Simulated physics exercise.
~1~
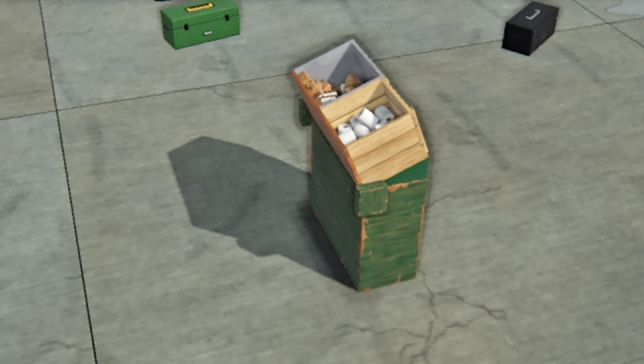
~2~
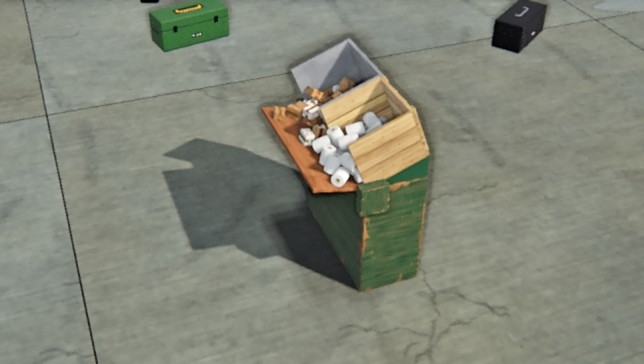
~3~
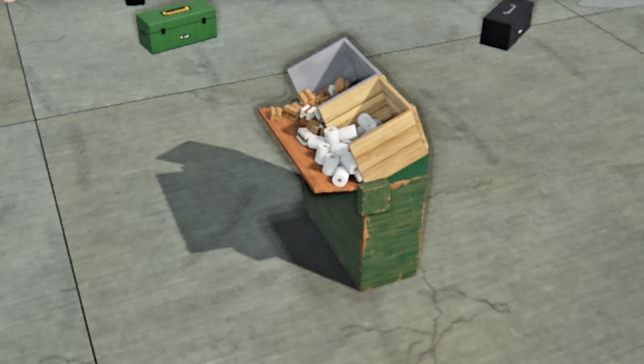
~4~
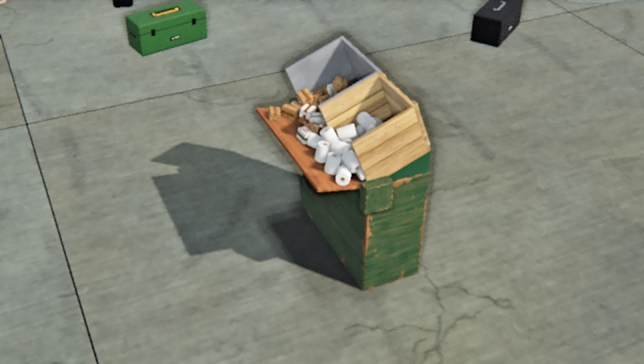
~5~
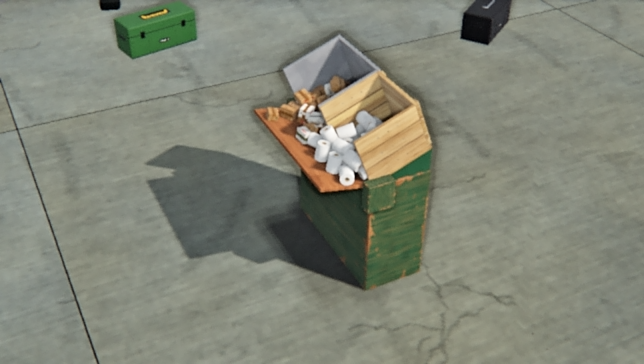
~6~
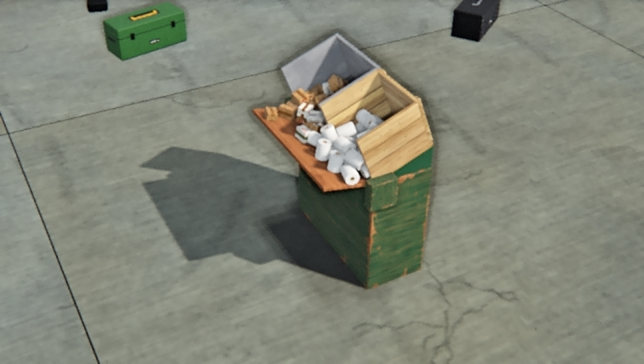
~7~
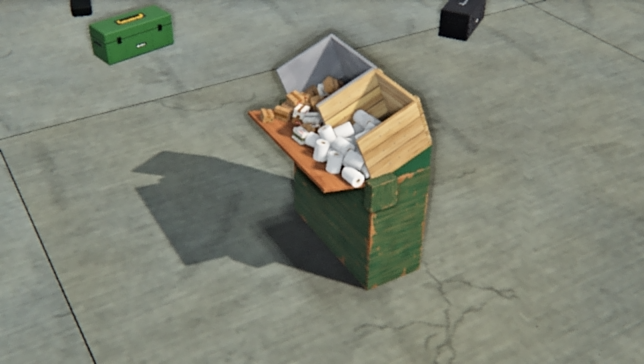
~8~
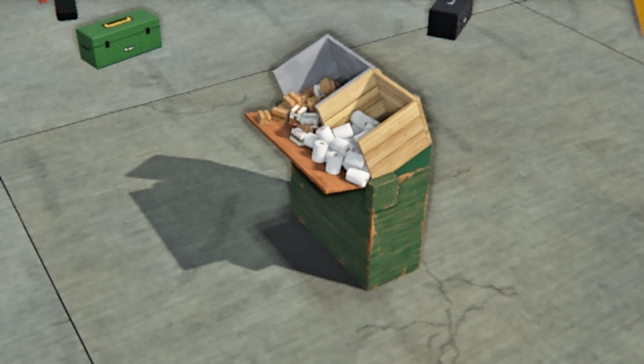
To begin with, a grey hopper and a wooden hopper sit side by side on a worn green stand on a cracked concrete floor, holding small brown parcels and white paper rolls behind a reddish-brown flap. The flap swings down and outward to the left, and the parcels and rolls slide forward in a jumble onto it. They bunch up there, shifting only slightly before settling. The view drifts slowly sideways, with a green toolbox and a black case slipping leftward in the background. At the end, the flap stays open with the heap resting on it, and nothing has dropped to the floor.
